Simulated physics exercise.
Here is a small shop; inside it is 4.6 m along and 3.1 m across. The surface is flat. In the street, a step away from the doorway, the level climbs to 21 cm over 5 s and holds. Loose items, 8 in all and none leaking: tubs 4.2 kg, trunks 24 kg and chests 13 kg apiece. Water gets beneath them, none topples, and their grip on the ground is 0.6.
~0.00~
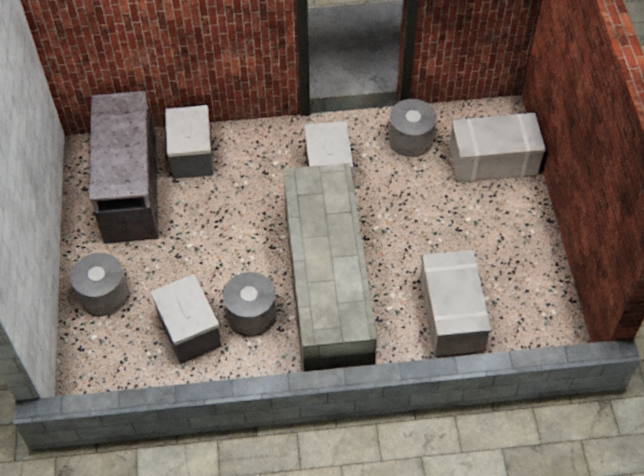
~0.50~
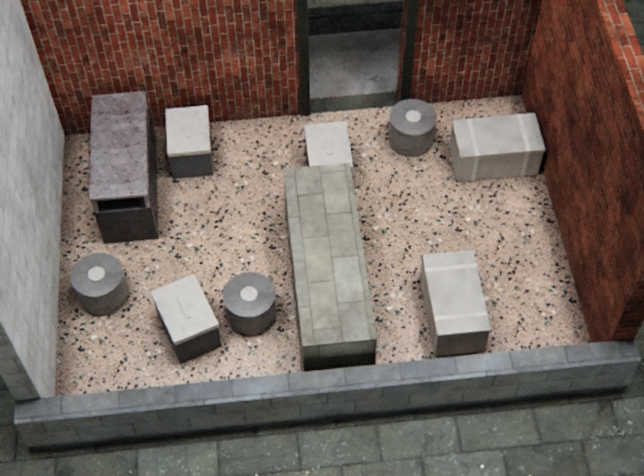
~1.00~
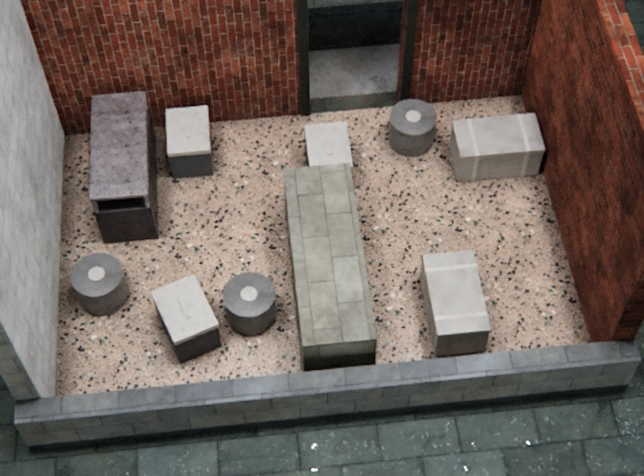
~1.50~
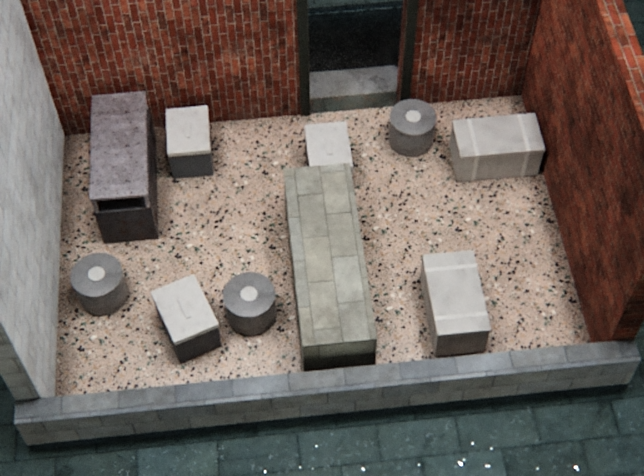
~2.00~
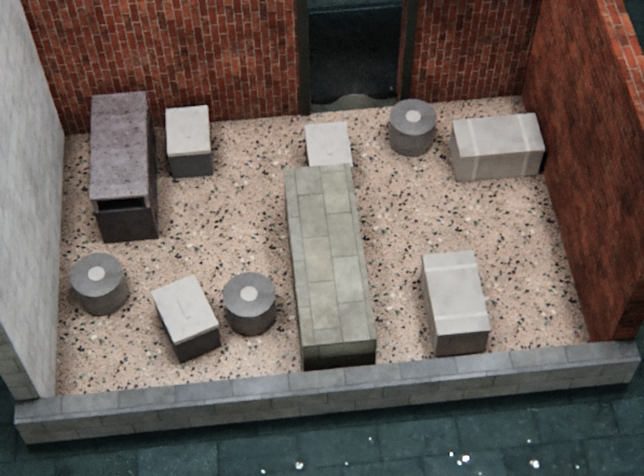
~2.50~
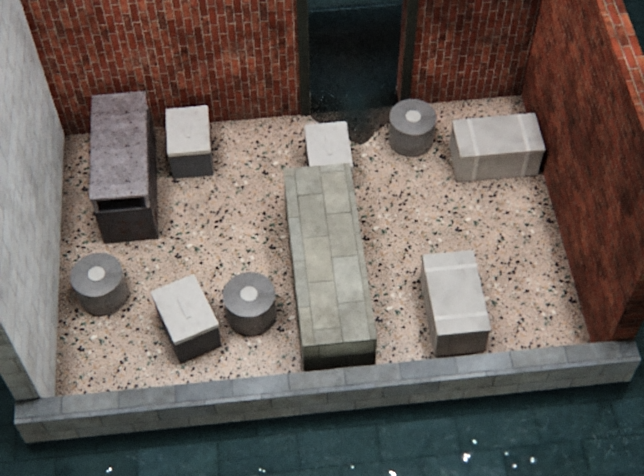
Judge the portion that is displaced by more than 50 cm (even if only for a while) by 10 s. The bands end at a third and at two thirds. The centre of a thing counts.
Share: Under a third.
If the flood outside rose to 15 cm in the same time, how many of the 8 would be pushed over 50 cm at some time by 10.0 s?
Then 1.
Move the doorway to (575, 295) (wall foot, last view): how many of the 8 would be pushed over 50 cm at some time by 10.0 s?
In that case 3 of them.
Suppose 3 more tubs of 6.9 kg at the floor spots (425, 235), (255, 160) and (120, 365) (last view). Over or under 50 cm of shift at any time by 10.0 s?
In turn: More, over, less.
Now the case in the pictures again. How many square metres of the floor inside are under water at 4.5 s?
About 4.0 m2.
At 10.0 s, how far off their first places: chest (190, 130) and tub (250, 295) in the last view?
In that order: 5 cm, 10 cm.
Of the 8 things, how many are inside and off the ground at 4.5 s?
At that moment 0.
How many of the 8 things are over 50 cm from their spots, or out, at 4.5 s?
By then 0.
After 3.5 s 0 of 8 are over 50 cm from their spots; 0 afloat.
After 4.5 s 0 of 8 are over 50 cm from their spots; 0 afloat.
After 7.0 s 1 of 8 are over 50 cm from their spots; 1 afloat.
After 10.0 s 1 of 8 are over 50 cm from their spots, and 1 have been at some point; 5 afloat.
